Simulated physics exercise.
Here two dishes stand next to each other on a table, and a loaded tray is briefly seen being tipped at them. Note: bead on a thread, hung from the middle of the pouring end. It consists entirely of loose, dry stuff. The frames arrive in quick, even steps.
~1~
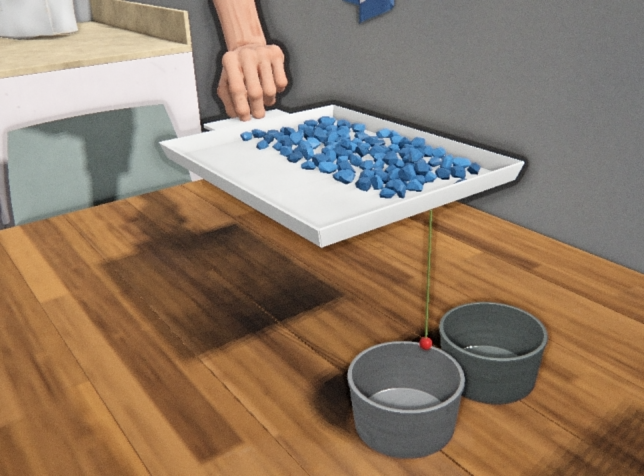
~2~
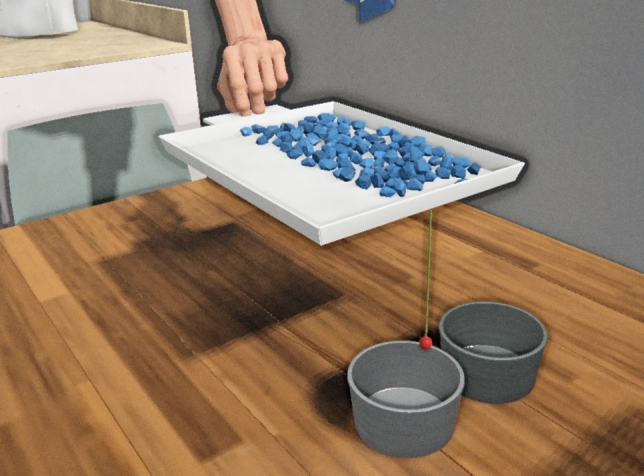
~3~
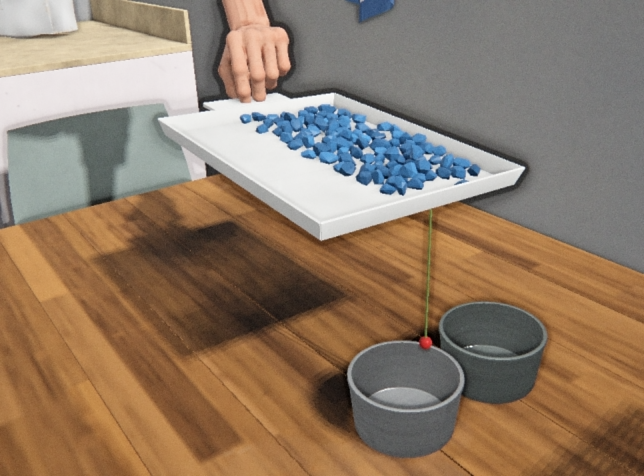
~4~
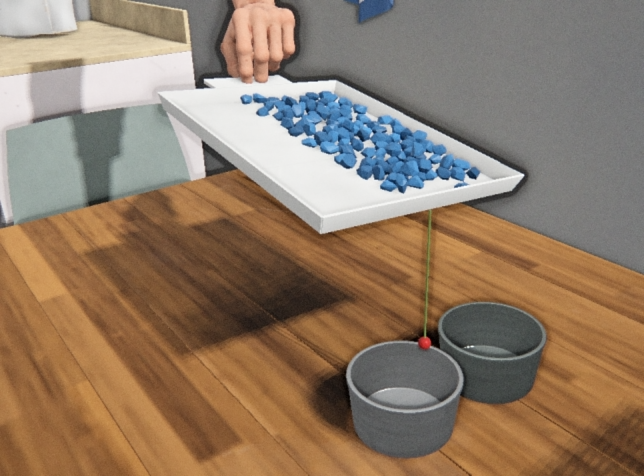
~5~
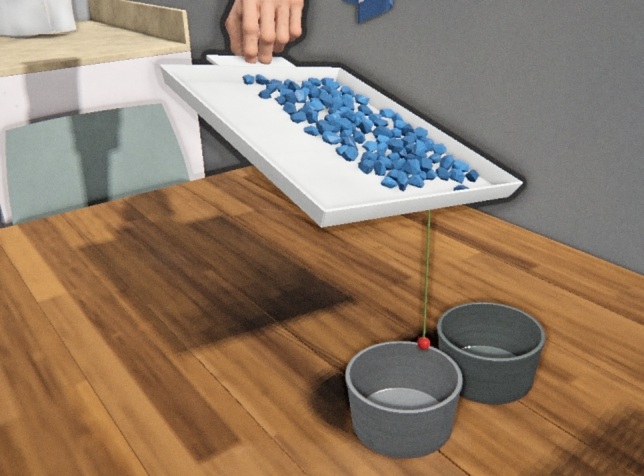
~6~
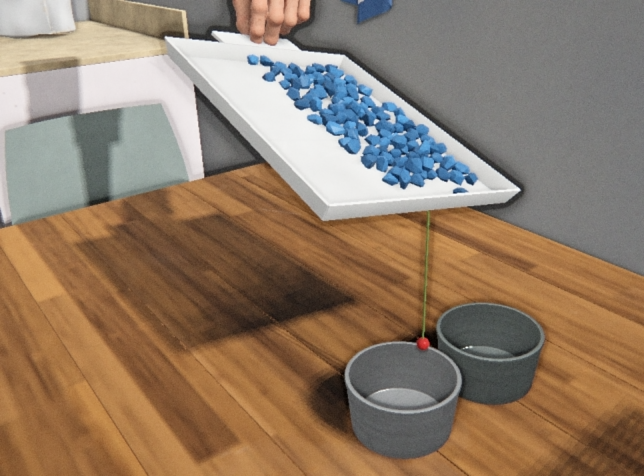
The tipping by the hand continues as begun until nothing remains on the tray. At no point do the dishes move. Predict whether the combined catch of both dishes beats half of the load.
The combined catch beats half.
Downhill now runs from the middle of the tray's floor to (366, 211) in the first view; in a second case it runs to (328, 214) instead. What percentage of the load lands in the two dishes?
That comes to 10 per cent the first time and 10 per cent the second.
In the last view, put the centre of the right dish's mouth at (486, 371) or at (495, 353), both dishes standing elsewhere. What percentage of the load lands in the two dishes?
Roughly 10% the first time and 40% the second time.
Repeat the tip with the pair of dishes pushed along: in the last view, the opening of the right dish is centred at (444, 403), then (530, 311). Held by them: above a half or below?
Try 1: A minority of it. Try 2: A majority of it.
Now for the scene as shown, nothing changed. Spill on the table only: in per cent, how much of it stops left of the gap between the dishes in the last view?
Around 10 per cent, give or take.
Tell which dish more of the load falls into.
Result: The right of the two takes it.
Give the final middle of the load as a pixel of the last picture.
Roughly at (494, 361), give or take.
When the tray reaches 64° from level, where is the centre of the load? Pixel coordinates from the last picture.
(459, 167).
Just after the last frame, tray tipped steeply; almost all on the tray; just a few in the air.
A moment on, tray tipped past a quarter turn; about a tenth on the tray; roughly two thirds in the right dish; roughly a quarter outside both; about a tenth in the air.
Further on, tray tipped past a quarter turn; the larger part in the right dish; roughly a quarter outside both.
When it is over, tray tipped past a quarter turn; not one in the left dish; the larger part in the right dish; roughly a quarter outside both.
